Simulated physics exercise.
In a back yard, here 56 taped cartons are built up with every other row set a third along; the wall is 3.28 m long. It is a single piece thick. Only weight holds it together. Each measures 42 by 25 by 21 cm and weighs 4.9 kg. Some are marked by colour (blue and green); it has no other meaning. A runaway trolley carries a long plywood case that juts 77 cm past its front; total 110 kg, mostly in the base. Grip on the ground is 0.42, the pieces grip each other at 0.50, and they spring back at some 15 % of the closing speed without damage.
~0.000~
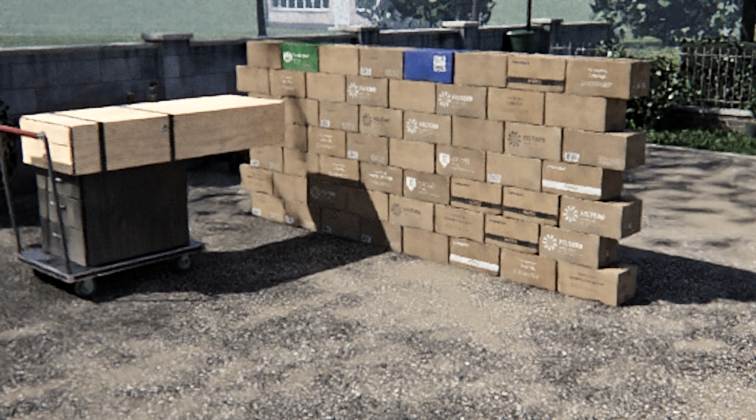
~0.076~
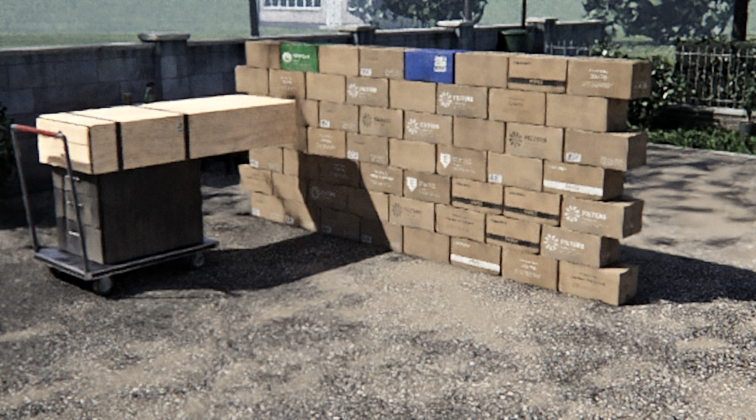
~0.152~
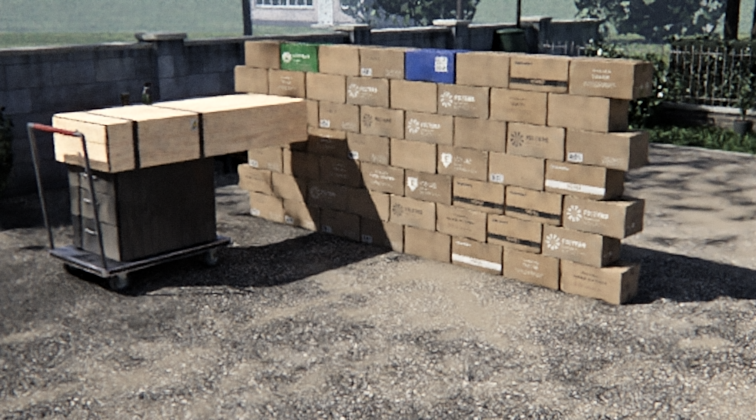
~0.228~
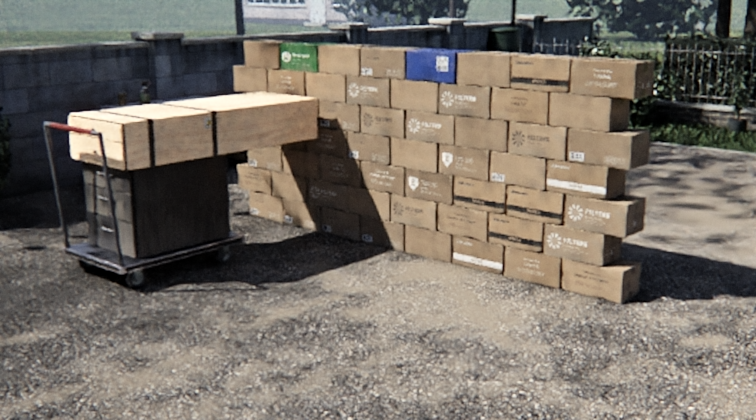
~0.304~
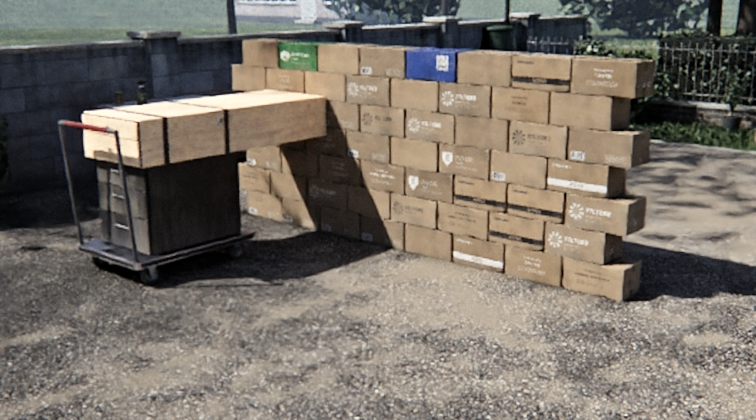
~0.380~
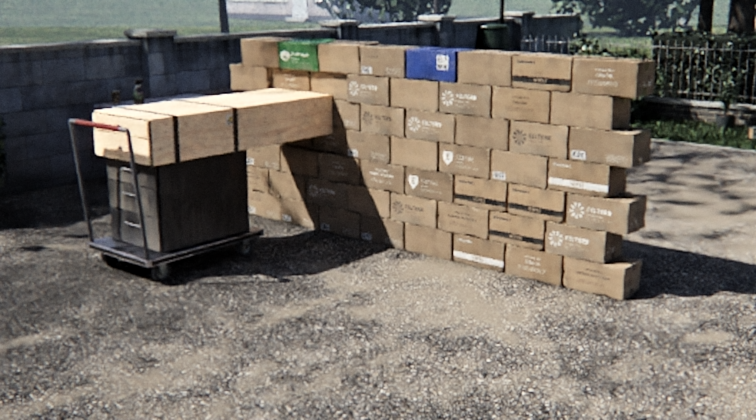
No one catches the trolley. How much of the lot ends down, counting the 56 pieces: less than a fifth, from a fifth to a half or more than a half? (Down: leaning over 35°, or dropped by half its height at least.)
The part is from a fifth to a half.
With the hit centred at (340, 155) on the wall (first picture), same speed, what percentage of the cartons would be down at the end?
In that case about 0 per cent.
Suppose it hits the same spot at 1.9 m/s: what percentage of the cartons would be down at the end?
Then about 30 per cent.
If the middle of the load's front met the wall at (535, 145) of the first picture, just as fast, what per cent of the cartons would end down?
Then about 40 per cent.
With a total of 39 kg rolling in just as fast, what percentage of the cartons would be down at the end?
In that case about 0 per cent.
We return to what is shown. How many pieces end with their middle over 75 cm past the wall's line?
Some 12 pieces.
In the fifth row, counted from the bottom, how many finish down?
3 from that row.
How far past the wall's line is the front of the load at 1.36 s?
Roughly 40 cm.
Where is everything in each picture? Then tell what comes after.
In the first frame (pixels give the middle of a visible side; the camera moves round a little), load (279, 115) 43 cm short of the wall; green carton (299, 58); blue carton (427, 67); none has stirred.
The second frame shows load (290, 114) 32 cm short of the wall; green carton (299, 58).
The third frame shows load (301, 113) 22 cm short of the wall; green carton (298, 58).
The fourth frame shows load (312, 111) 11 cm short of the wall; green carton (298, 58).
The fifth frame shows load (321, 109) just touching; green carton (297, 57).
The sixth frame shows load (327, 107) 6 cm into the wall's line; green carton (297, 57) 5° from how it stood; blue carton (430, 66); movement in 9 of them.
After 0.90 s, load 30 cm past the wall's line, still rolling; none of the 56 cartons down, 17 disturbed; green carton 13° from how it stood.
After 1.36 s, load 42 cm past the wall's line, still rolling; 17 of the 56 cartons down; green carton 3° from how it stood, 85 cm lower.
In the end (3.3 s), load 54 cm past the wall's line, stopped; 17 of the 56 cartons down; green carton on its side; blue carton unmoved. That is 30 per cent. From the last view, middles, green carton near (476, 169), blue carton near (441, 64).
